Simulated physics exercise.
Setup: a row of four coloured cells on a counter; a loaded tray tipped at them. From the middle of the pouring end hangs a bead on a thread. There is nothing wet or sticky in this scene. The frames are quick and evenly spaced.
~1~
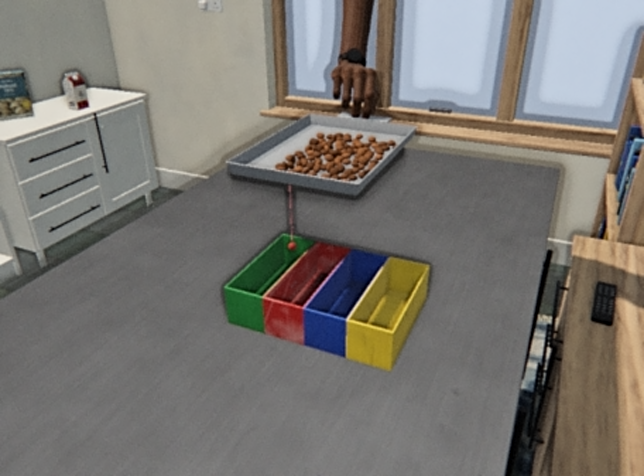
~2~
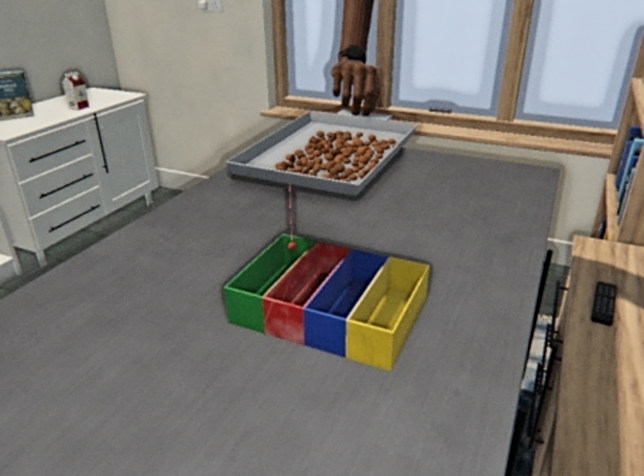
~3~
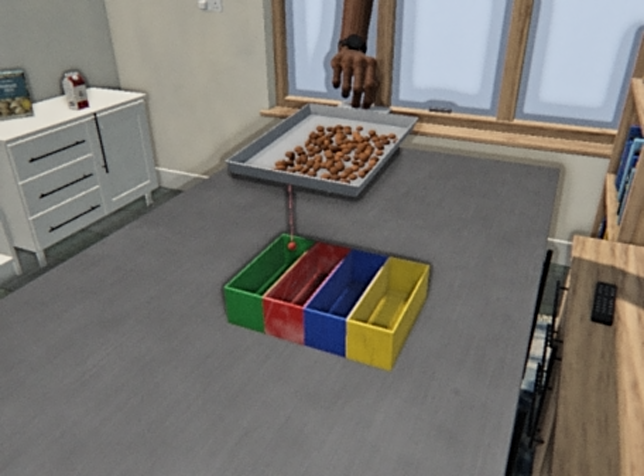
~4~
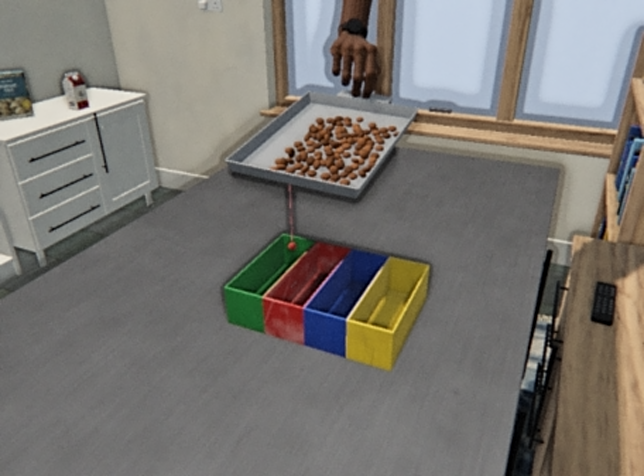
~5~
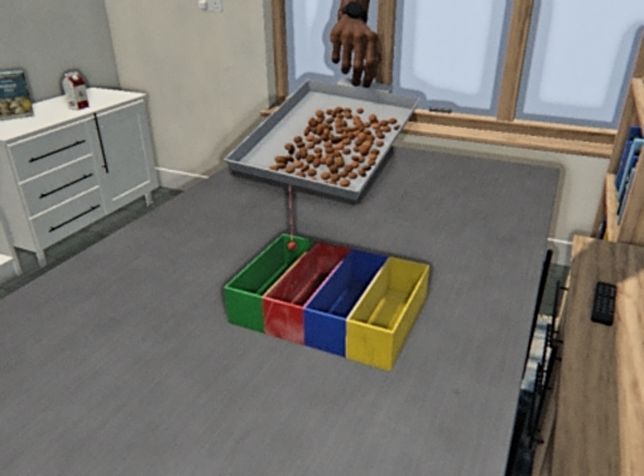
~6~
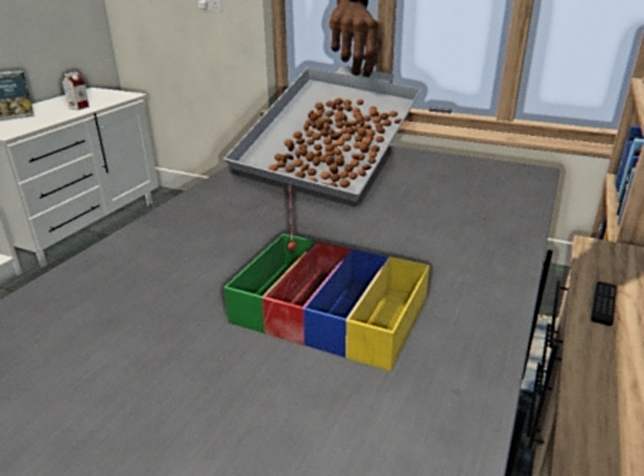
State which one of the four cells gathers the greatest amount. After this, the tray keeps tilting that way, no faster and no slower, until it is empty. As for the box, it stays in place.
It is the blue cell.
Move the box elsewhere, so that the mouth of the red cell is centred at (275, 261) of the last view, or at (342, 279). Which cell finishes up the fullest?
The yellow one first, the cell in red second.
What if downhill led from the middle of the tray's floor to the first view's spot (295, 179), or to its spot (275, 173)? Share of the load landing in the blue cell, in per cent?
So it's 10 percent with the first slope and 0 percent with the other.
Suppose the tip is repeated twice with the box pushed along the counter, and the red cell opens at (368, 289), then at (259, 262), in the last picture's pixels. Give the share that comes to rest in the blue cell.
About 0 and 20 per cent respectively.
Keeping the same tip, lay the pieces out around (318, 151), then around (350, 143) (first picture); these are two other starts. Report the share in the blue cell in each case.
First 50 %, then 60 %.
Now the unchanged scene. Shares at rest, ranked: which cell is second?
Rank 2: The cell in red.
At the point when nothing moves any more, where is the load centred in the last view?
I'd mark it at roughly (336, 315).
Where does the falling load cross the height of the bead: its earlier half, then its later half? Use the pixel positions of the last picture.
For the early half I get (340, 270), and for the late half (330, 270).
Soon, tray tipped steeply; nearly all on the tray; a stray few falling or outside the box.
A while on, tray tipped right over; a small part on the tray; about half in the blue cell; about a quarter in the red cell; a small part in the green cell; a small part in the yellow cell; about a quarter falling or outside the box.
Towards the end, tray tipped past a quarter turn; about two thirds in the blue cell; about a quarter in the red cell; a small part in the green cell; a small part in the yellow cell; a stray few falling or outside the box.
Finally, tray tipped past a quarter turn; about two thirds in the blue cell; about a quarter in the red cell; a small part in the green cell; a small part in the yellow cell; a stray few outside the box.
